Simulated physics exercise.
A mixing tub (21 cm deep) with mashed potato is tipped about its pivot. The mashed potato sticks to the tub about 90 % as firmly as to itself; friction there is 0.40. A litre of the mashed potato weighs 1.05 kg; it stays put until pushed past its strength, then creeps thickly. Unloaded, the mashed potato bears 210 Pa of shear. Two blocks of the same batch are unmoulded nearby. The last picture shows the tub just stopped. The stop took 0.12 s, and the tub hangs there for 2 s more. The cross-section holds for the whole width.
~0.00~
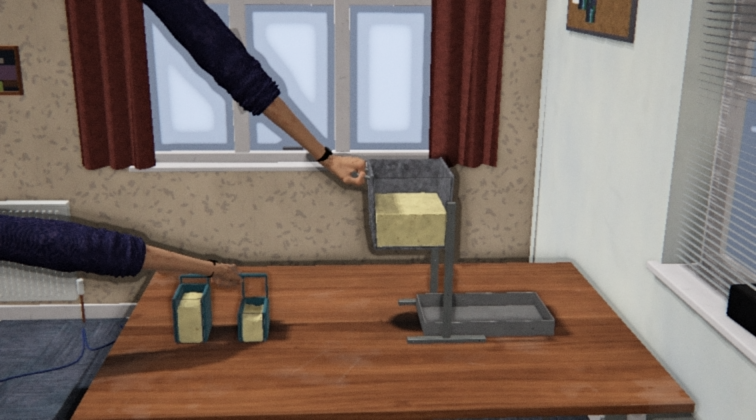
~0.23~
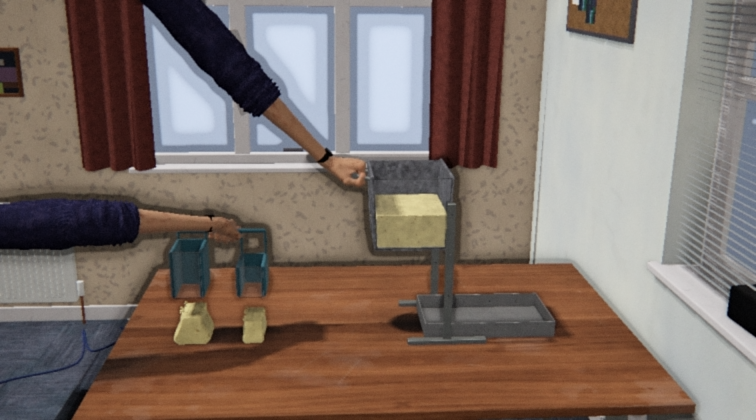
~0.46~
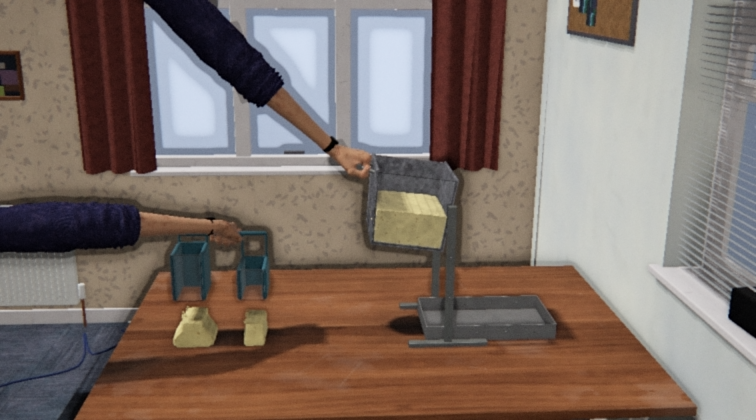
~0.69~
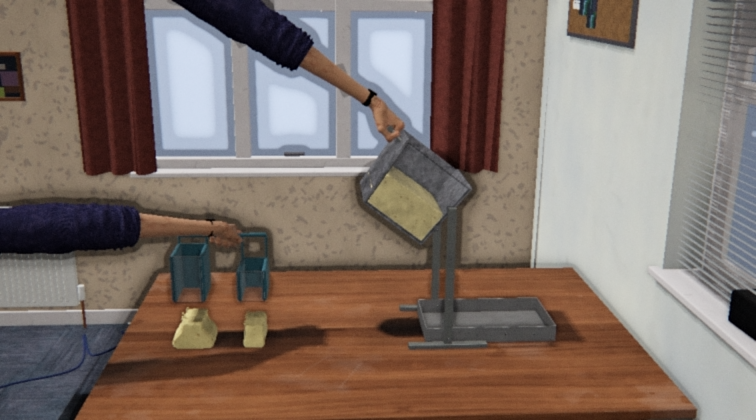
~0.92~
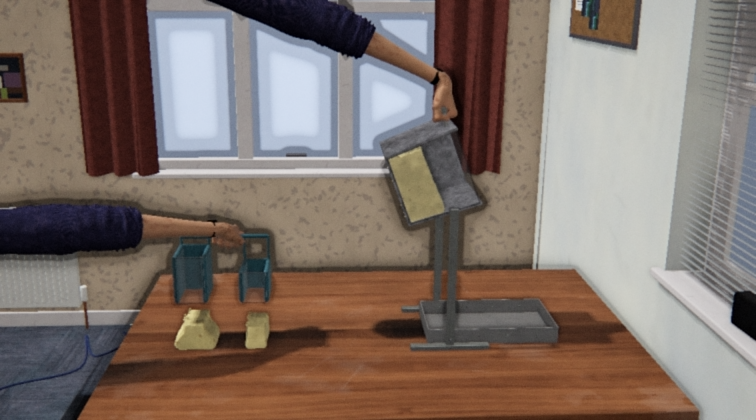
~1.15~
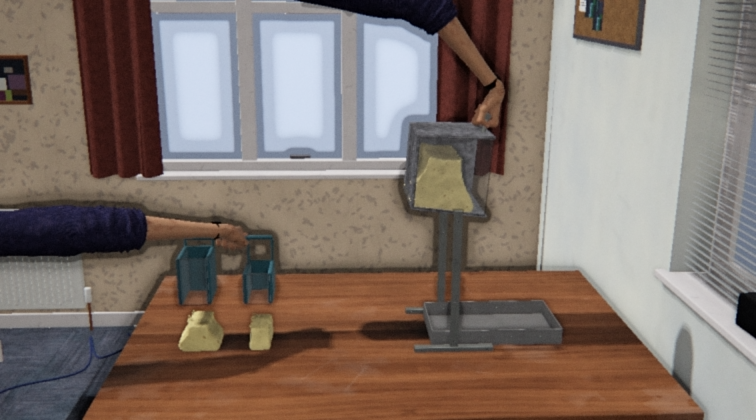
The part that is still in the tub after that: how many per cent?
Close to 63 per cent.
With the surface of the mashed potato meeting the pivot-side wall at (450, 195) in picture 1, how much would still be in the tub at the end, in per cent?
It would be near 35 %.
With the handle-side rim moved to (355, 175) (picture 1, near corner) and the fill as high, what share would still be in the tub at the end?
In that case some 45 per cent.
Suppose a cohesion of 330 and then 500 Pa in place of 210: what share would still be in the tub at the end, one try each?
In turn about 75 %, 100 %.
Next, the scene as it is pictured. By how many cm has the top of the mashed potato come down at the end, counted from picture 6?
Roughly 9 cm.
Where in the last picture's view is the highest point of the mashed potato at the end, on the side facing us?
Around (433, 187).
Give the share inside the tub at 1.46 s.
Near 70 %.
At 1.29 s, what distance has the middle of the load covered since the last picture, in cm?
Roughly 5 cm.
After 1.29 s, the tub is at 94 degrees and holds 96 %.
After 1.46 s, the tub is at 94 degrees and holds 72 %.
After 1.63 s, the tub is at 94 degrees and holds 63 %.
After 1.80 s, the tub is at 94 degrees and holds 63 %.
After 3.15 s, at the end, the tub is at 94 degrees and holds 63 %.
